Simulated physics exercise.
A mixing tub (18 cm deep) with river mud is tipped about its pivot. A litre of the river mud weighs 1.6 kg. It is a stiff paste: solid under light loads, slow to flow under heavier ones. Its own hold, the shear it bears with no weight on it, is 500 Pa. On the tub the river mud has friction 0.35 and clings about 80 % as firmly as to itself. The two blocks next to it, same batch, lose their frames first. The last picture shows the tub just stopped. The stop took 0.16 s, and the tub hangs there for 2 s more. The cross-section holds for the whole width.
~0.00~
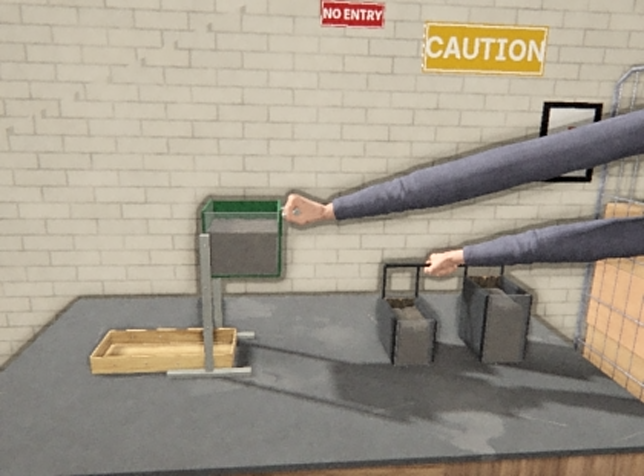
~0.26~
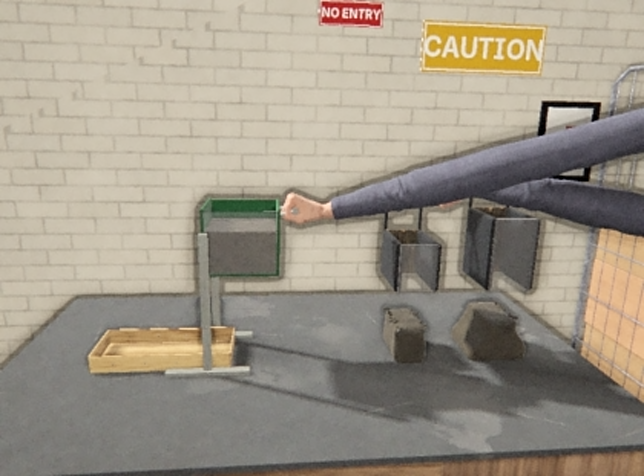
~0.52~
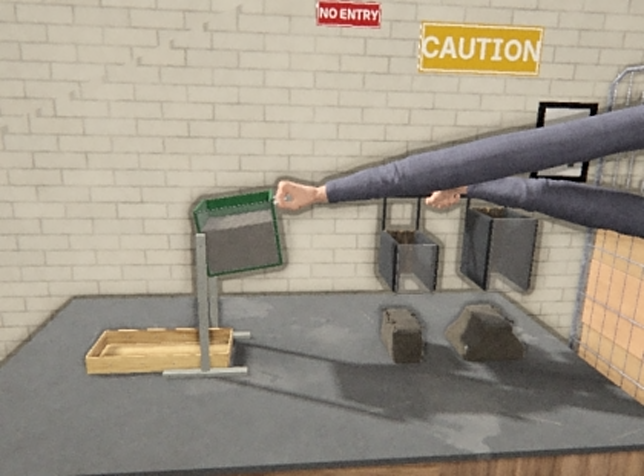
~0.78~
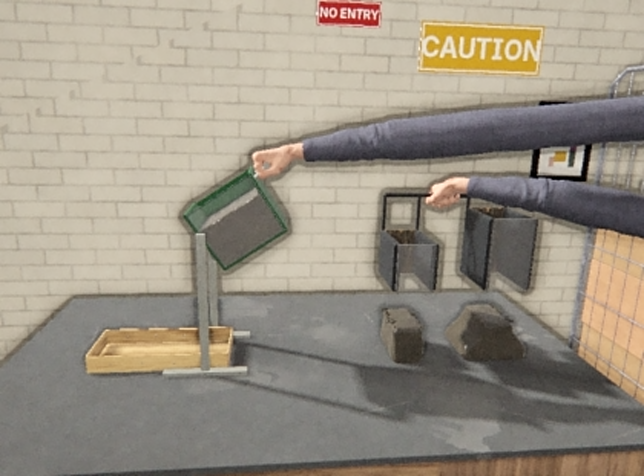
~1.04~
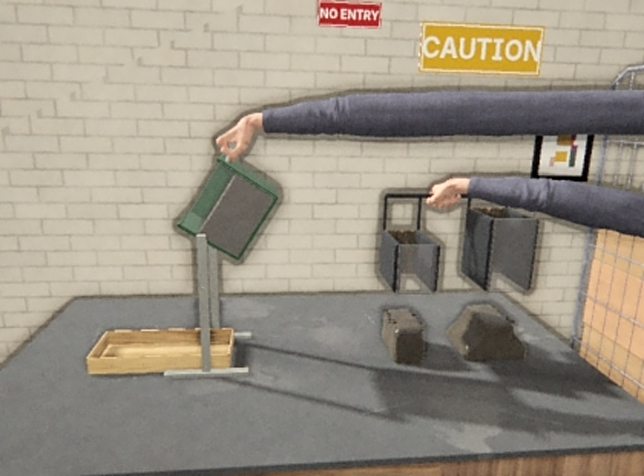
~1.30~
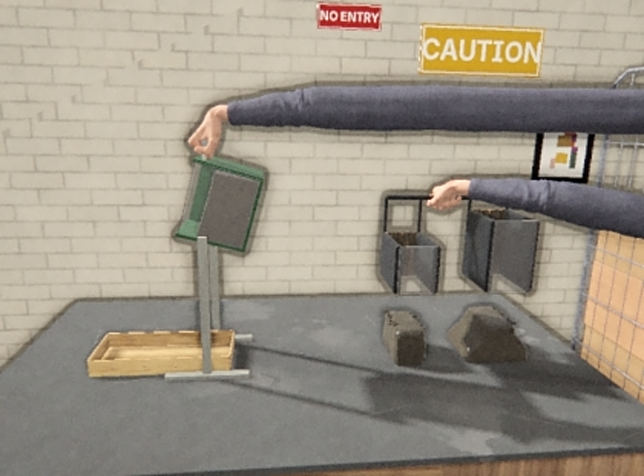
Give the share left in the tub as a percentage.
Expect roughly 100 %.
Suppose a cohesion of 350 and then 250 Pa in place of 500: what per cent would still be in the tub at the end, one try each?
In that order: 90 %, 75 %.
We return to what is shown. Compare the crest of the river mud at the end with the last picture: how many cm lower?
Some 2 cm.
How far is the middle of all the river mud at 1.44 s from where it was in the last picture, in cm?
Some 1 cm.
After 1.44 s, the tub is at 75 degrees and holds 100 %.
After 1.61 s, the tub is at 75 degrees and holds 100 %.
After 1.78 s, the tub is at 75 degrees and holds 100 %.
After 1.95 s, the tub is at 75 degrees and holds 100 %.
After 3.30 s, the tub is at 75 degrees and holds 100 %.
